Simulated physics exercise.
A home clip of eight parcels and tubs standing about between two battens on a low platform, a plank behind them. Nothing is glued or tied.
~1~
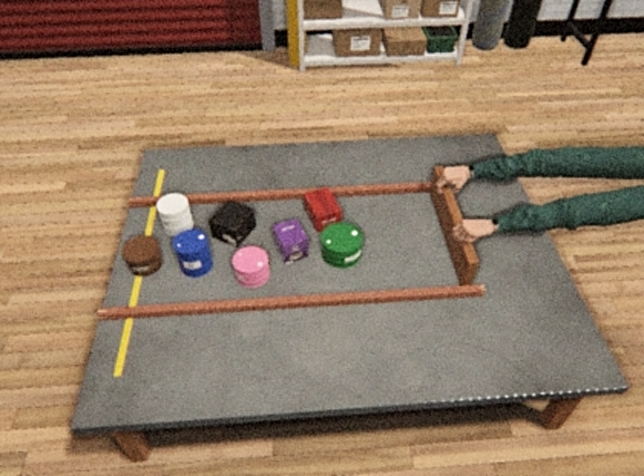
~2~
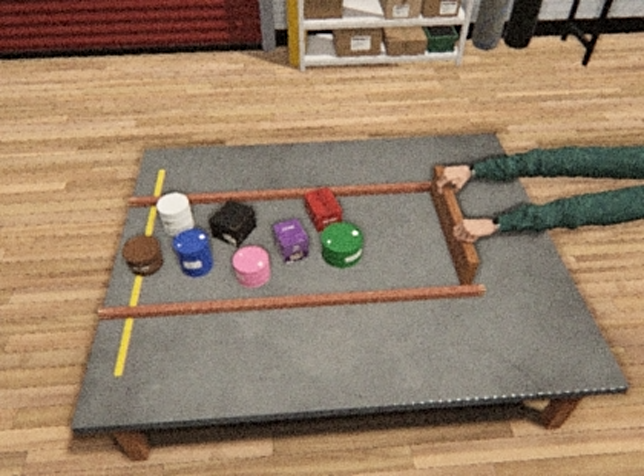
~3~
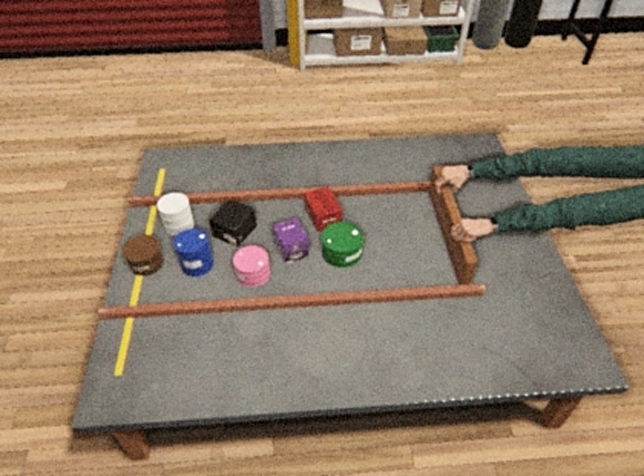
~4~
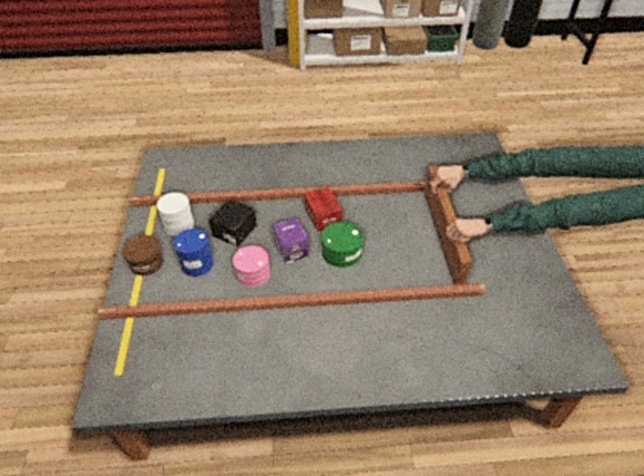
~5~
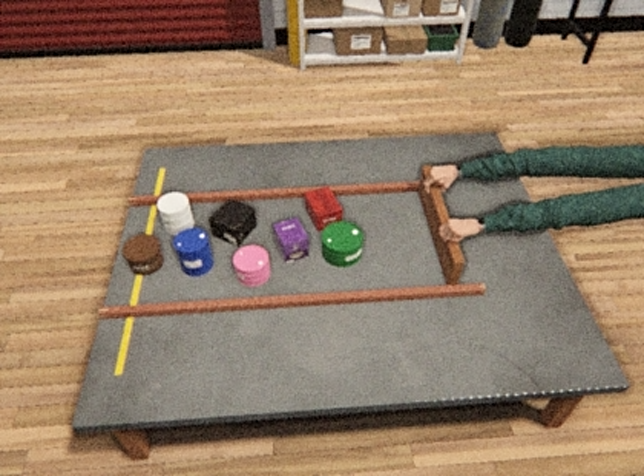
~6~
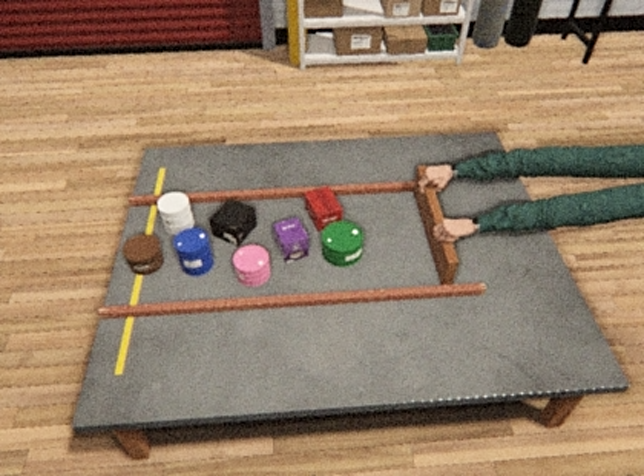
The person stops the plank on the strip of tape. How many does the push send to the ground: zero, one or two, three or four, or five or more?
Here the number that fall off is five or more.
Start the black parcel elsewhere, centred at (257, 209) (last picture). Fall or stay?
The black parcel is lost.
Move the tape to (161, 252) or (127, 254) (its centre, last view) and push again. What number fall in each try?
In that order 4 and 8.
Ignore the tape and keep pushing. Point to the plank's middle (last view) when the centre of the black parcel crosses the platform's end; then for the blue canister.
At (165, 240) for the black parcel; at (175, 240) for the blue canister.
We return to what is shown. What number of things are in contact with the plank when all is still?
3 of them.
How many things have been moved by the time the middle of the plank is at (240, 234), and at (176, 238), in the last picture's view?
First 7, then 8.
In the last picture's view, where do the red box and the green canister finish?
Near (135, 216) and (118, 259).
Soon after, none off yet; brown pail at rest near (144, 255); white canister at rest near (176, 214); blue canister at rest near (194, 252).
After that, none off yet; brown pail at rest near (144, 255); white canister displaced a little near (165, 213); blue canister displaced a little near (183, 253).
In the end, the number that fall off is five or more; gone, purple box, black parcel, blue canister, white canister and brown pail.
